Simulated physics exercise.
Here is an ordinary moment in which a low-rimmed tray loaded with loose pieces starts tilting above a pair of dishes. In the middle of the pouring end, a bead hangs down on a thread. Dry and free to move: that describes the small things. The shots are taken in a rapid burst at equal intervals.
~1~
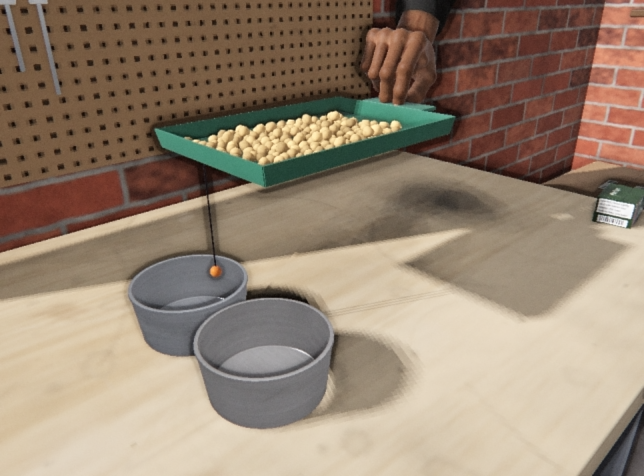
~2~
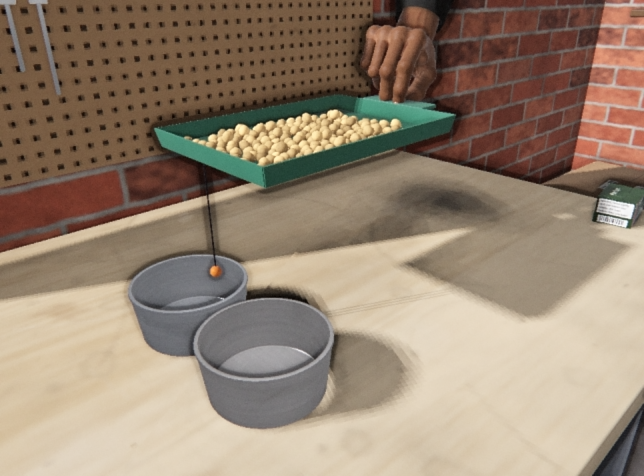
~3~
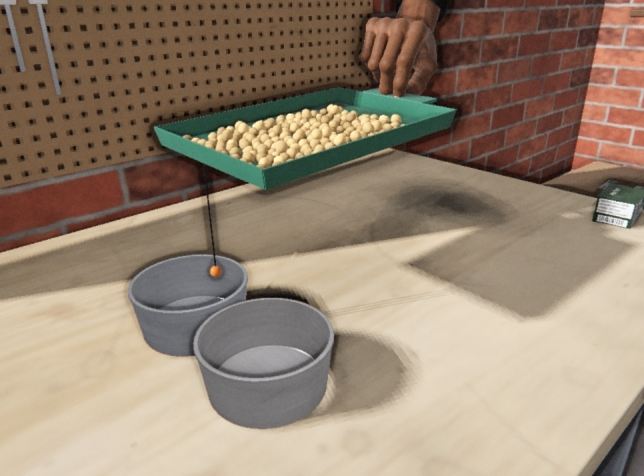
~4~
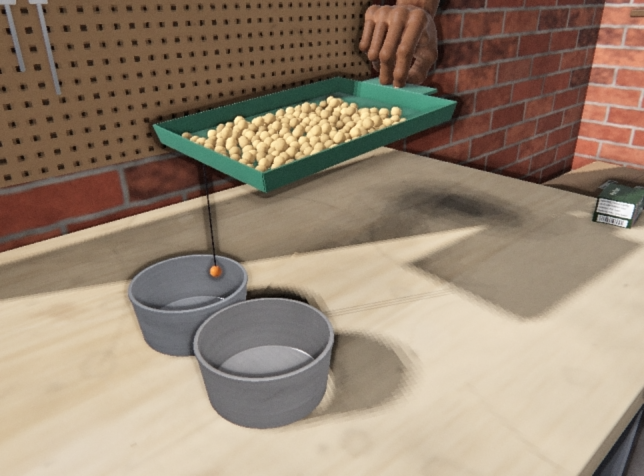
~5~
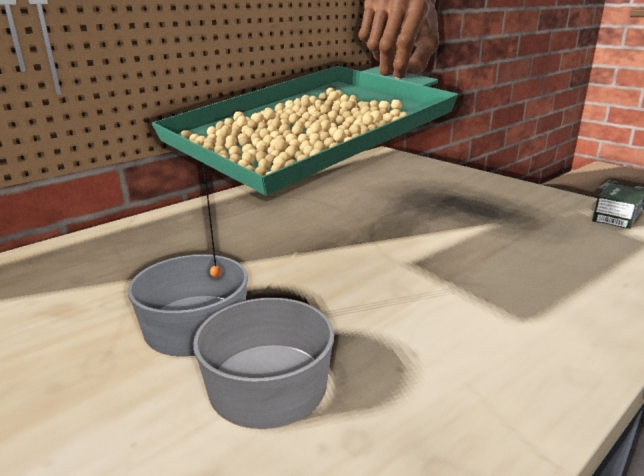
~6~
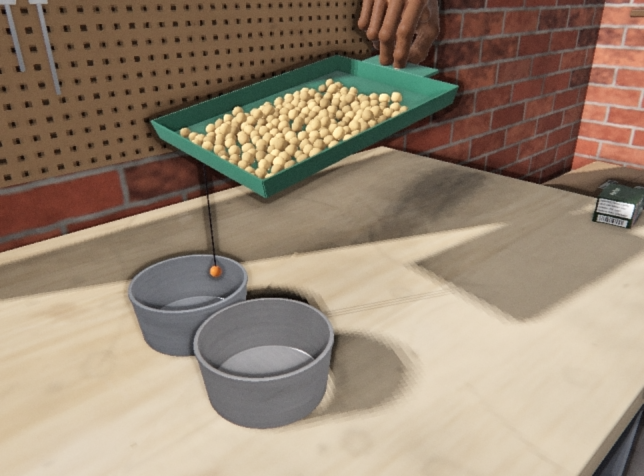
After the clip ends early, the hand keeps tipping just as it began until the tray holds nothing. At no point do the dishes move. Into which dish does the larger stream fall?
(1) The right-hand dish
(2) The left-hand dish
The right-hand dish (1).
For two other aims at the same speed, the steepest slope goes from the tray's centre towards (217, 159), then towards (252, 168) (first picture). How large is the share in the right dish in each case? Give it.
For the first it's near 10 %, for the second near 60 %.
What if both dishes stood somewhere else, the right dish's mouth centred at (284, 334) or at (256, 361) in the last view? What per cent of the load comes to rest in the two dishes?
You'd see roughly 70 per cent first and roughly 60 per cent second.
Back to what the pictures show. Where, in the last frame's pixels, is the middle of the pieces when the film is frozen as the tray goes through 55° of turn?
The middle of the pieces sits at roughly (283, 103).
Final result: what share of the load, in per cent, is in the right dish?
Result: Some 80 % of the load.
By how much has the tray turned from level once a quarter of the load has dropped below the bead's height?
That happens at close to 105 degrees.
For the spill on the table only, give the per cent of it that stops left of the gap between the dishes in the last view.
My estimate is some 90 per cent.
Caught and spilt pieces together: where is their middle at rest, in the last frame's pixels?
Close to (254, 373), more or less.
Just after the last frame, tray tipped steeply; almost all on the tray; just a few in the right dish; just a few in the air.
A moment on, tray tipped right over; almost all on the tray; about a tenth in the right dish; just a few outside both.
Further on, tray tipped past a quarter turn; the larger part in the right dish; about a tenth in the left dish; about a tenth outside both.
When it is over, tray tipped past a quarter turn; the larger part in the right dish; about a tenth in the left dish; about a tenth outside both.
